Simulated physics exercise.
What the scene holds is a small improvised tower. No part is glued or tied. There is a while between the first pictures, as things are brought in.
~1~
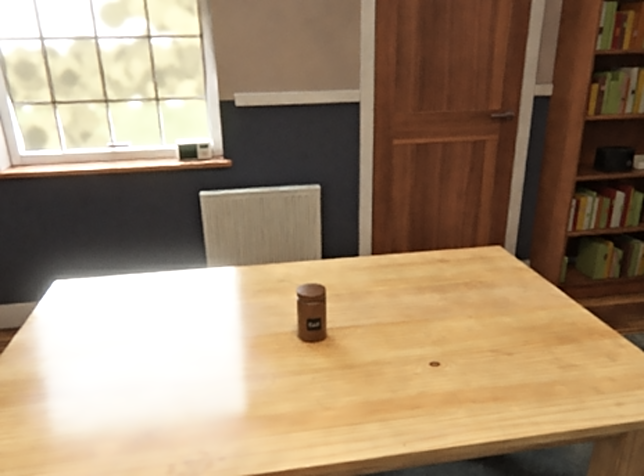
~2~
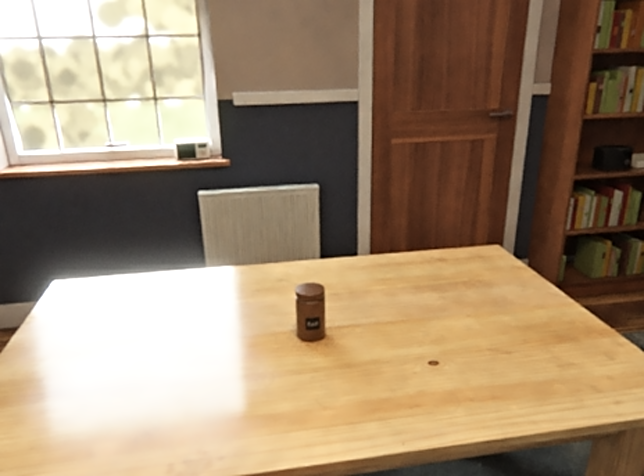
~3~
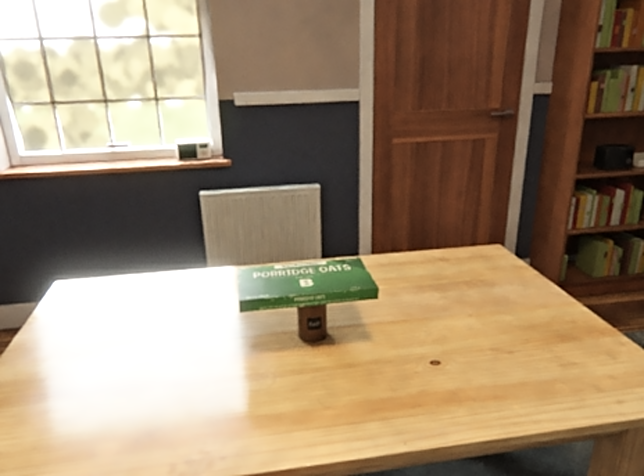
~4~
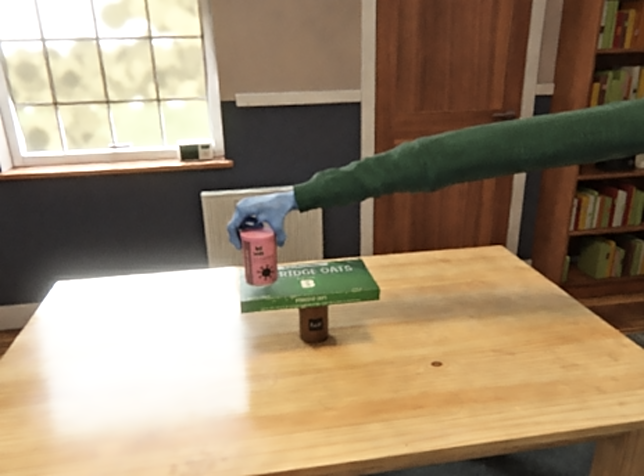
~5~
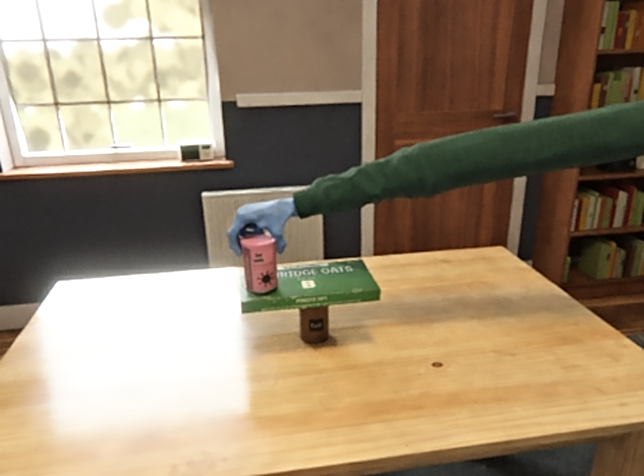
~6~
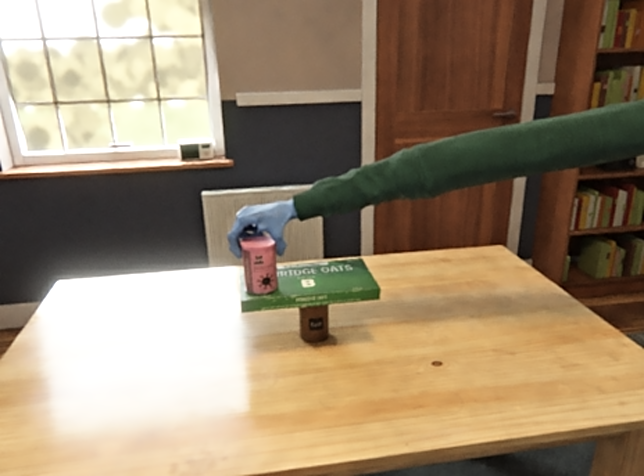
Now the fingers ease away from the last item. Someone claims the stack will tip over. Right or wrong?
Right, it tips over.
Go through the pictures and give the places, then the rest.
The last thing is not in view yet; brown jar (312, 313), in the first frame.
The last thing is not in view yet; brown jar (311, 312), in the second frame.
The last thing is not in view yet; brown jar (312, 312), in the third frame.
Coming down; pink tin (260, 256); brown jar (314, 313), in the fourth frame.
Coming down; pink tin (260, 263); brown jar (314, 313), in the fifth frame.
In place under the hand; pink tin (260, 265); brown jar (314, 312), in the sixth frame.
Then, 0.30 s on from there, pink tin now fallen; green packet turned 44° from how it was put.
Then, 0.50 s on from there, green packet turned 72° from how it was put.
Then, 0.80 s on from there, green packet now fallen; brown jar shifted a little.
Then, 1.10 s on from there, brown jar shifted a little.
In the end, fallen, pink tin and green packet; brown jar unmoved. The stack loses its balance.
